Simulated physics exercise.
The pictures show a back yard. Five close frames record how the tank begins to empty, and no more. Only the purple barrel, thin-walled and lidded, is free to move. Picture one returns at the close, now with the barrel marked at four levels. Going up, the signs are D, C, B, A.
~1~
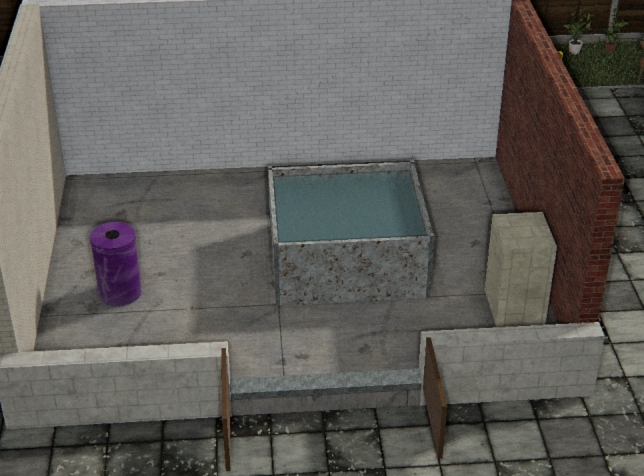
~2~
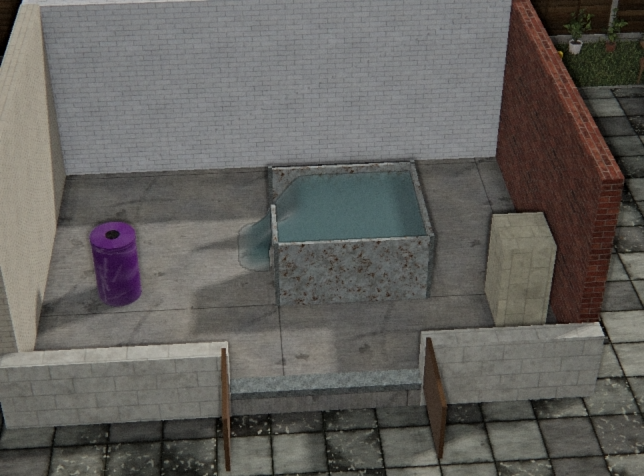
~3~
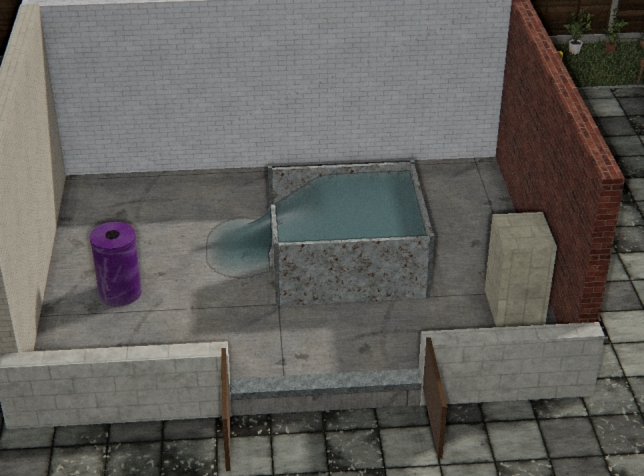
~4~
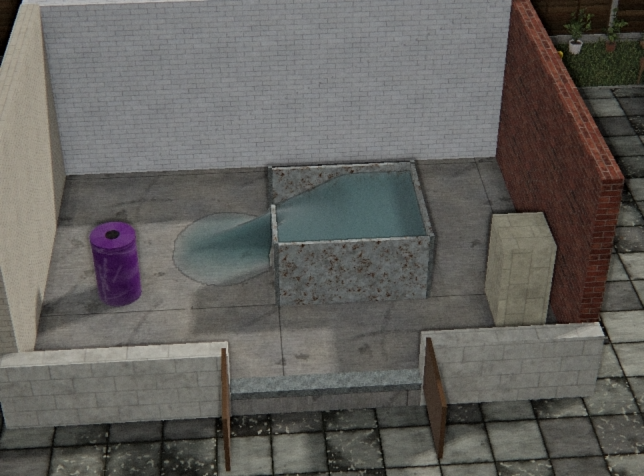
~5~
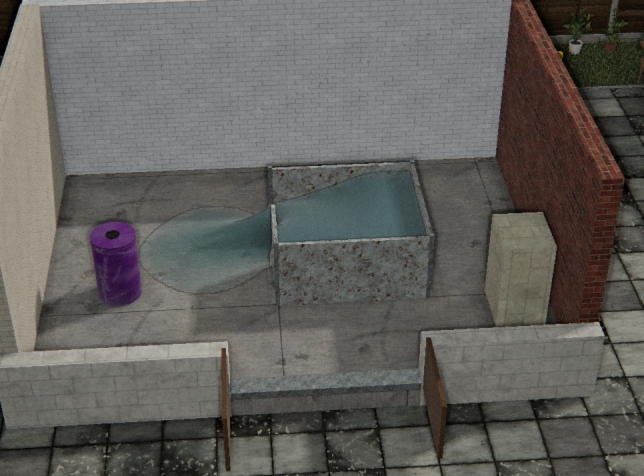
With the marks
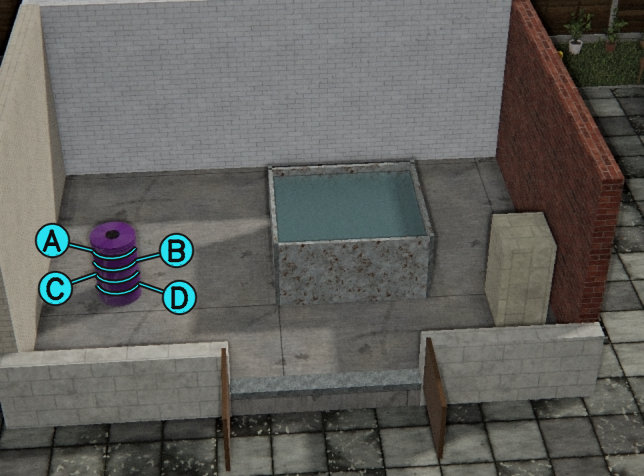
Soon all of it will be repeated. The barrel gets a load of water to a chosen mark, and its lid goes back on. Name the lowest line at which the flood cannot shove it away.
I would pick line C.
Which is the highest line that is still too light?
It is D.
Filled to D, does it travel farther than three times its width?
No.
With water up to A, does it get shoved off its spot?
No, not at all.
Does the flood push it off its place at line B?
No.
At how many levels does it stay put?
Three.
On the marked copy, A at (112, 258); B at (114, 270); C at (115, 282); D at (117, 293); from the bottom up D, C, B, A.
Choosing A, it does not move.
Choosing B, it does not move.
Choosing C, it does not move.
Choosing D, it is pushed about its own width away.
